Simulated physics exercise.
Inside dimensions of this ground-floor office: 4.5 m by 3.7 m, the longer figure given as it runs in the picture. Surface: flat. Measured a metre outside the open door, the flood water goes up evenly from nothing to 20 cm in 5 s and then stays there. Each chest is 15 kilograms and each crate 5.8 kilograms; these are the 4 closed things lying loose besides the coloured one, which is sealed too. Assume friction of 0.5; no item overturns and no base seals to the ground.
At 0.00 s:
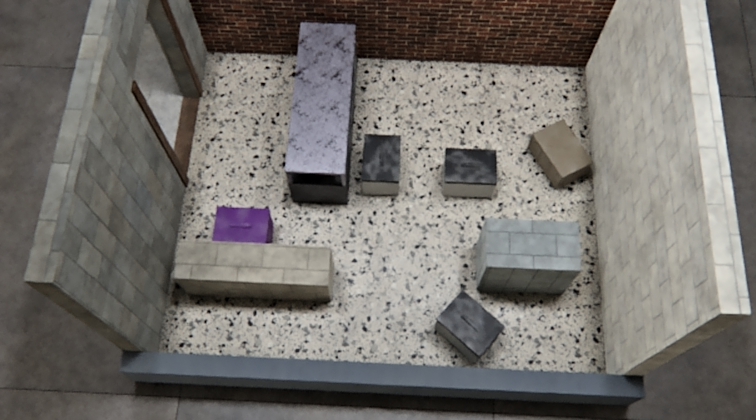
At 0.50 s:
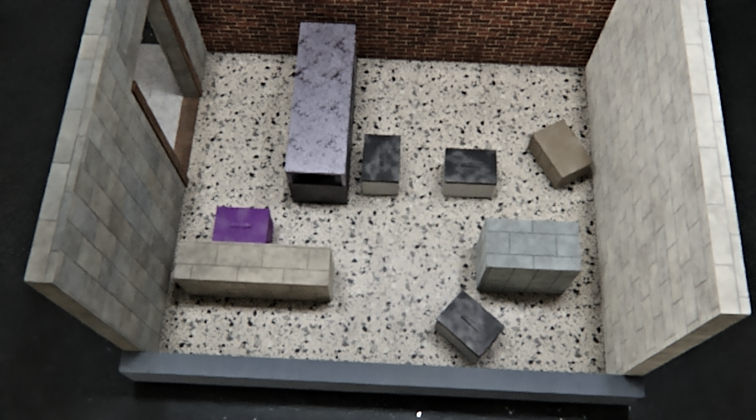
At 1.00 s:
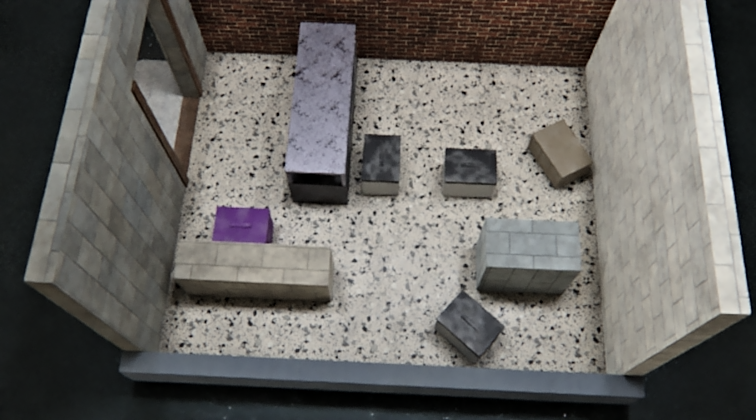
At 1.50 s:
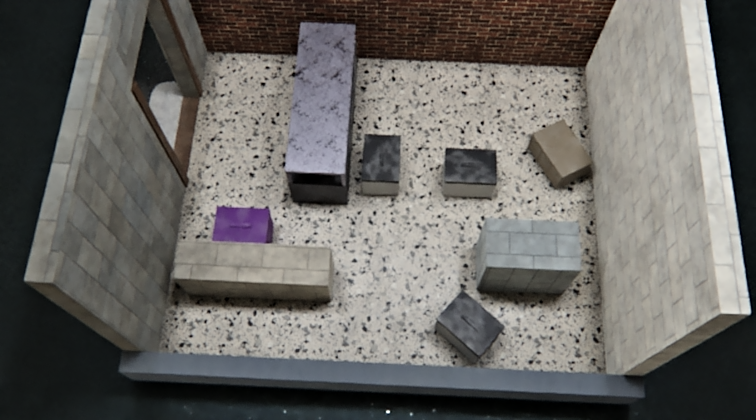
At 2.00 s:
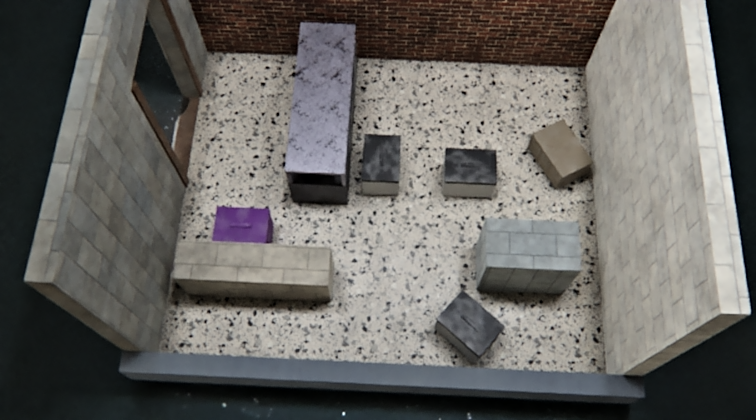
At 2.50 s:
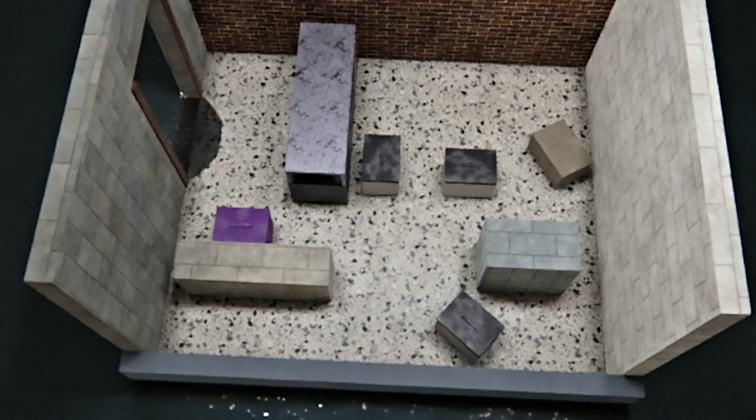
A tiled, roofless room with a purple chest and several blocks sat still while the ground outside turned dark, and then a dark patch of water spread slightly in through the left doorway.
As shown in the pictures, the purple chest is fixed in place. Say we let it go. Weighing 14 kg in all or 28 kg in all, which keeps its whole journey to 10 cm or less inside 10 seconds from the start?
The heavier weight is required.
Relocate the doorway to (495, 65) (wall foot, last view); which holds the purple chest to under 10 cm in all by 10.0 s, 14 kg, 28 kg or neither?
The small mass already works.
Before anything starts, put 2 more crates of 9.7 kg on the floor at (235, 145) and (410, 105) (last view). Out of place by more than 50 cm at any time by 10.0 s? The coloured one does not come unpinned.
In the order given, beyond the mark and then within the mark.
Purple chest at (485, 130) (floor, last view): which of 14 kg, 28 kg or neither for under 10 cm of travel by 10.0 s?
Outcome - success with both.
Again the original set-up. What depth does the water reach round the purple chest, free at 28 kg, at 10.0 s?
Something like 11 centimetres.
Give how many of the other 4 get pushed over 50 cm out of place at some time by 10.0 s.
The count comes to 0.
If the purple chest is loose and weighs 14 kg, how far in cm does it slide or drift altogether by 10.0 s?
Path length near 50 cm.
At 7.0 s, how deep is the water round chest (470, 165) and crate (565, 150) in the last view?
I'd estimate 0 cm for the first and 0 cm for the second.
After 3.5 s the purple chest would be 0 cm from its start with 14 kg and 0 cm from its start with 28 kg; 0 cm of water round it then.
After 4.5 s the purple chest would be 0 cm from its start with 14 kg and 0 cm from its start with 28 kg; 2 cm of water round it then.
After 7.0 s the purple chest would be 6 cm from its start with 14 kg and 0 cm from its start with 28 kg; 7 cm of water round it then.
After 10.0 s the purple chest would be 43 cm from its start with 14 kg and 5 cm from its start with 28 kg; 11 cm of water round it then.
